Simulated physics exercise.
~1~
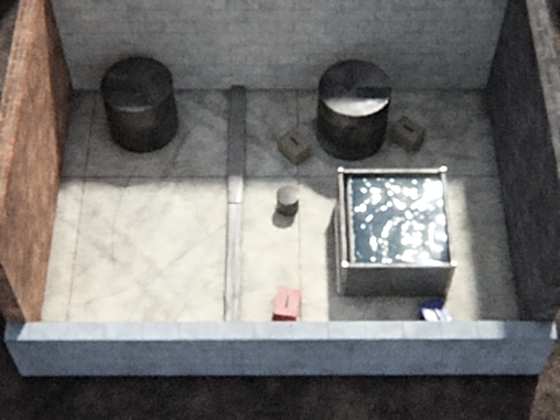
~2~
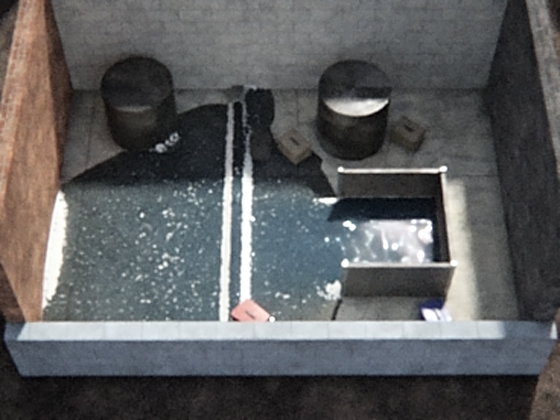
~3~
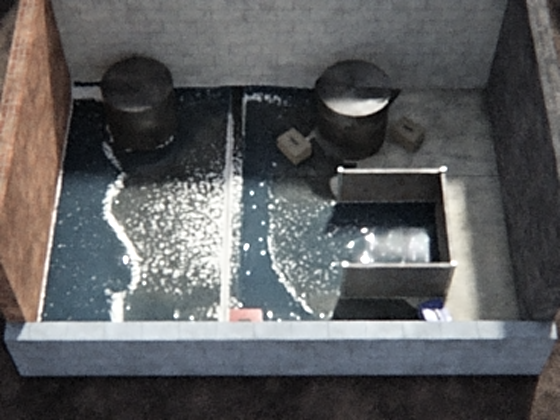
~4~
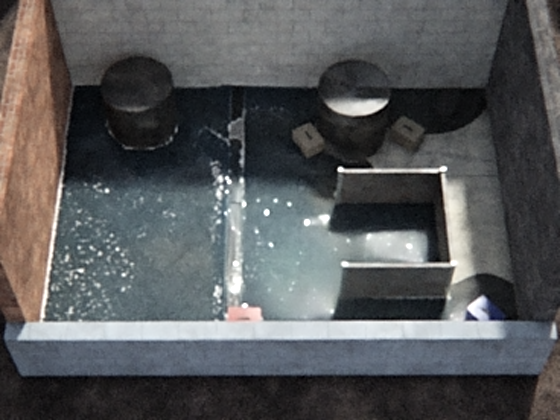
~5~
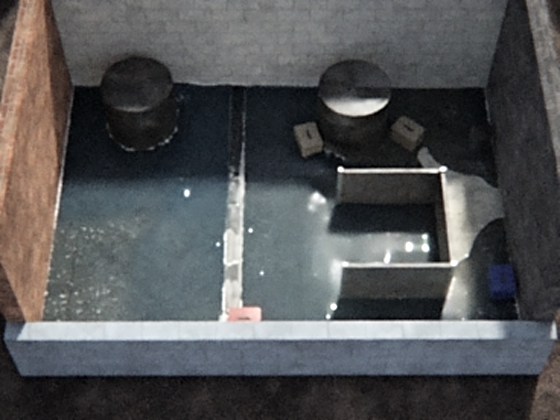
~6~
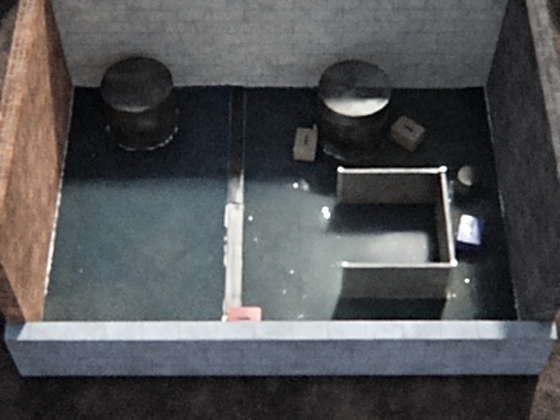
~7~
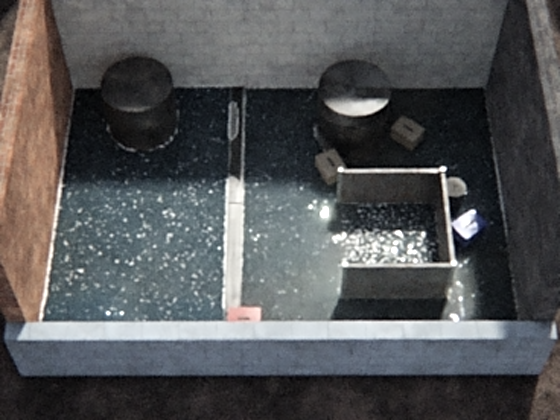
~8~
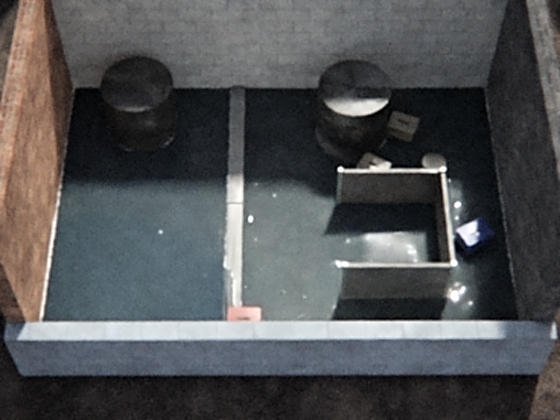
Water bursting from a walled tank and flooding a concrete pad across a low kerb, leaving small totes shifted around the tank.
